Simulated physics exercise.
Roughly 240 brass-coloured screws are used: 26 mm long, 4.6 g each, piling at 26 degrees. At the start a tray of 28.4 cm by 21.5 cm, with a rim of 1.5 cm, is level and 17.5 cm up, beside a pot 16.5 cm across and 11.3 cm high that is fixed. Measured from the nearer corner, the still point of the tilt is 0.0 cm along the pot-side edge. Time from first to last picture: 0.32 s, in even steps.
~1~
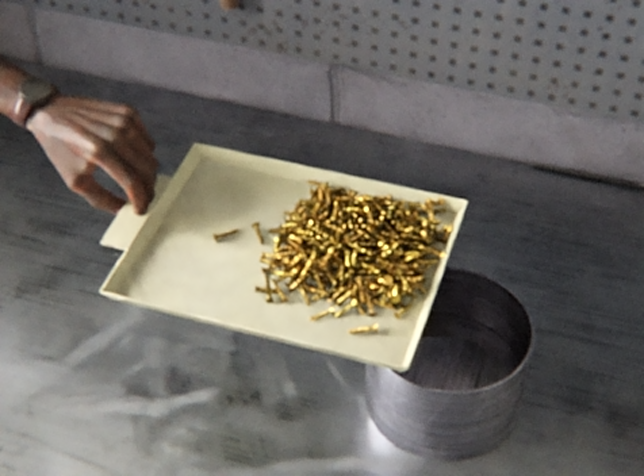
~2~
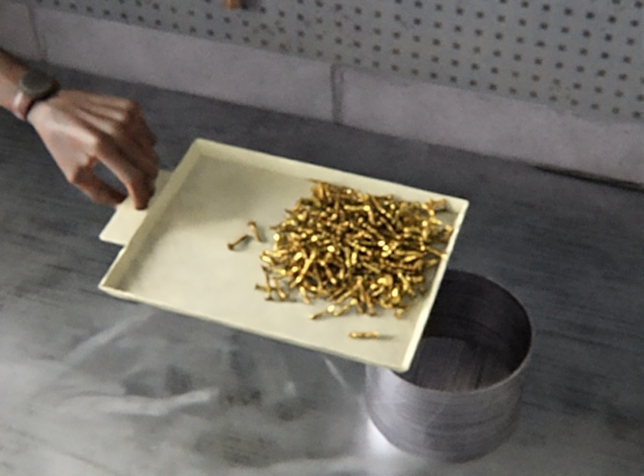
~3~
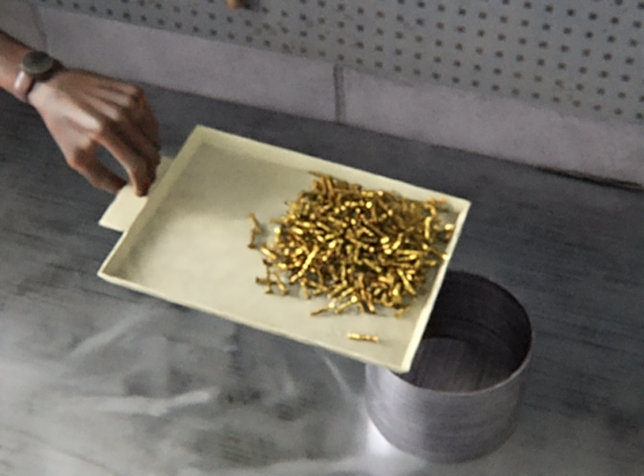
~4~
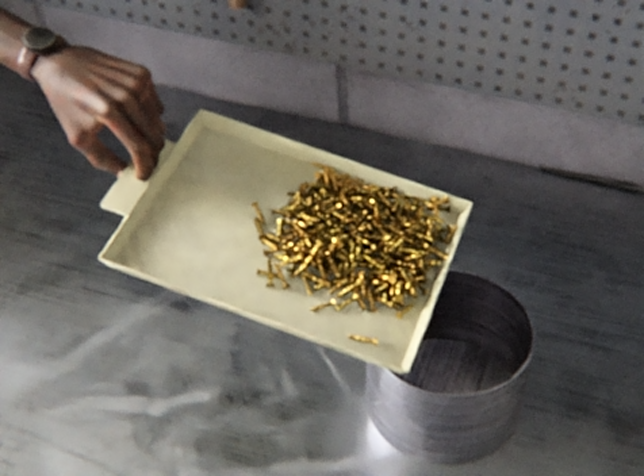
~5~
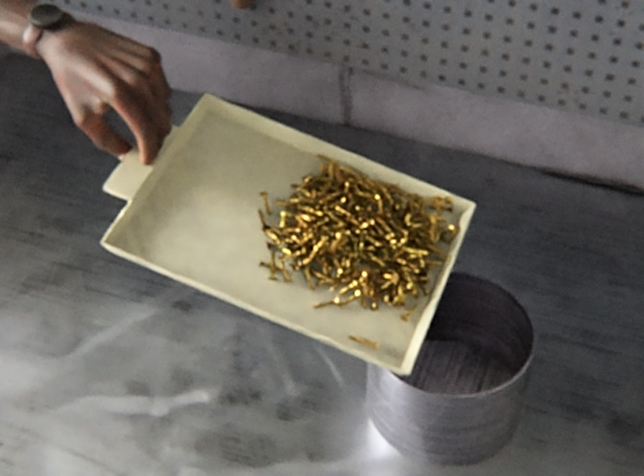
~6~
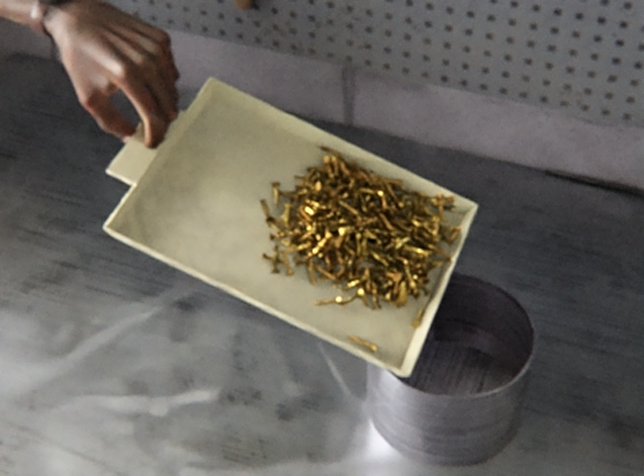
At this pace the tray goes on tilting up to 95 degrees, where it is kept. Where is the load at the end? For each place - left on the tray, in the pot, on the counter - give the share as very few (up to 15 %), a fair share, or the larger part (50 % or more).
Tray: Very few; pot: The larger part; counter: A fair share.
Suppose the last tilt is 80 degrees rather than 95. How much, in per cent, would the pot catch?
It would be near 70 per cent.
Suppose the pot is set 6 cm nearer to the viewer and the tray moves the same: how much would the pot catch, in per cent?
Around 60 per cent.
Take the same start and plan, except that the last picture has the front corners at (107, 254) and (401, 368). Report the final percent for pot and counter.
Pot 0; counter 100.
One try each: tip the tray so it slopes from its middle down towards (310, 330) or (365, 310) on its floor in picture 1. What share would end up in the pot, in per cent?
Around 0 % for the first direction, around 20 % for the second.
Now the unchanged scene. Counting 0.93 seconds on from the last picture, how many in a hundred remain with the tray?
It's roughly 15 percent.
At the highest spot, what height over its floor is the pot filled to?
I'd say near 3.0 centimetres.
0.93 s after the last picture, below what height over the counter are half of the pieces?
The halfway line is at about 4 cm.
Then, 0.56 s after the last picture, tilt 54 degrees; the tray holds 90 %, the pot 5 %.
Then, 0.93 s after the last picture, tilt 78 degrees; the tray holds 15 %, the pot 50 %.
Then, 1.39 s after the last picture, tilt 95 degrees; the tray holds 0 %, the pot 75 %.
In the end, tray 0 %, pot 75 %, counter 25 %.
